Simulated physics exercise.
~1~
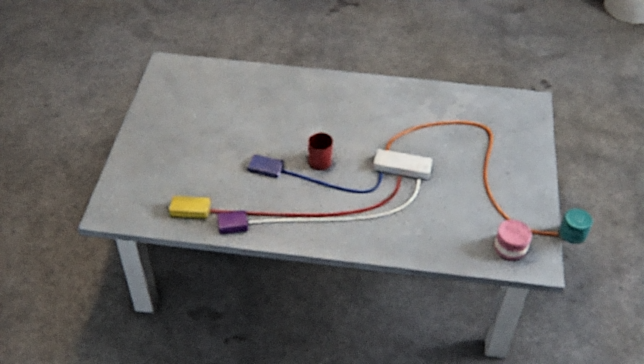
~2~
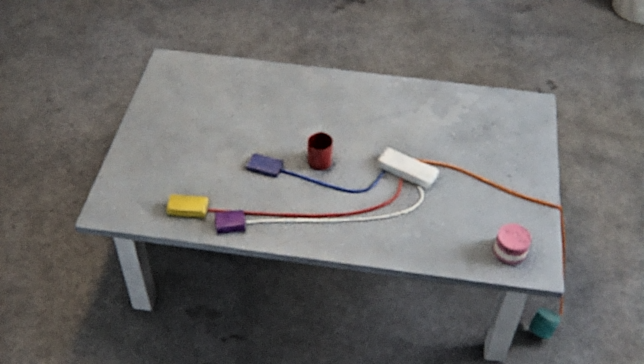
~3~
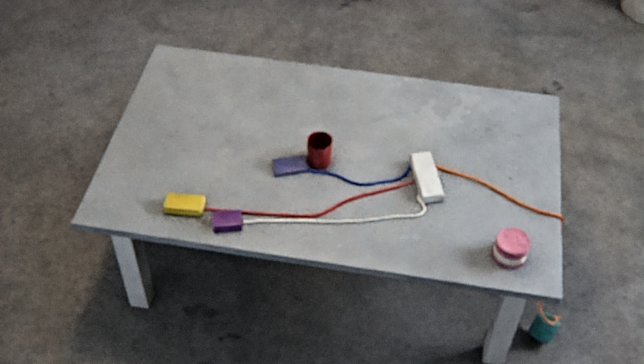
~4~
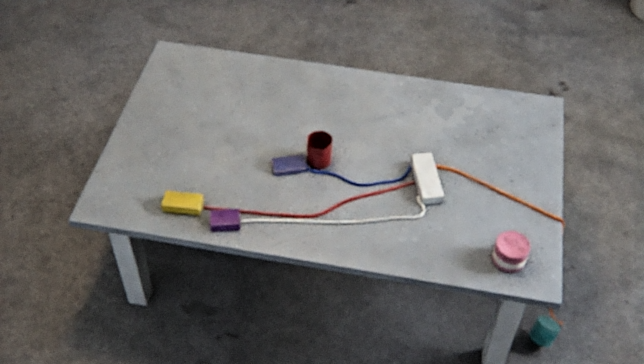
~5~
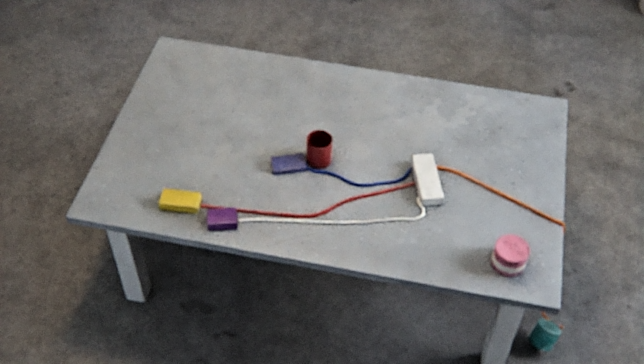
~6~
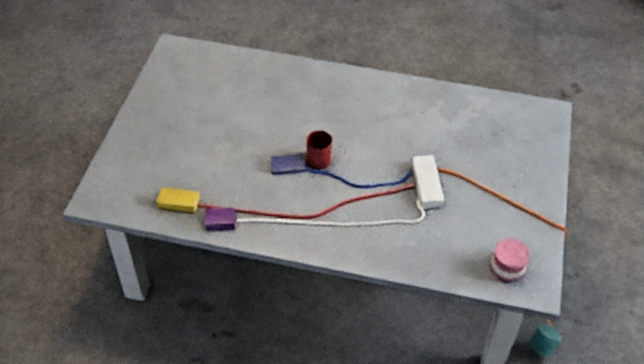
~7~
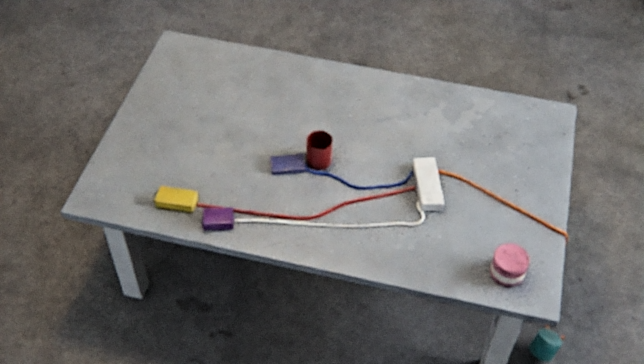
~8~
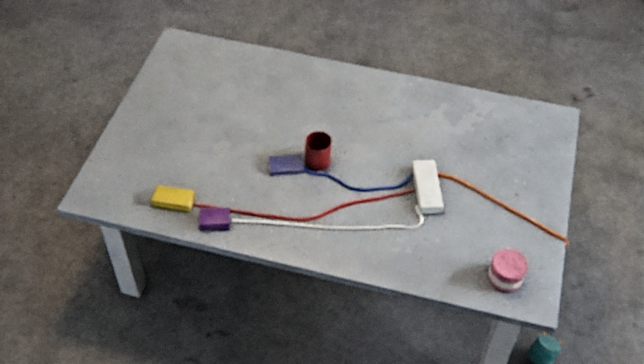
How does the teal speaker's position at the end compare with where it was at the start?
At the start the teal speaker was at the right edge of the table near the pink tin. By the end it was down below the tabletop, past the edge, near the right front leg.
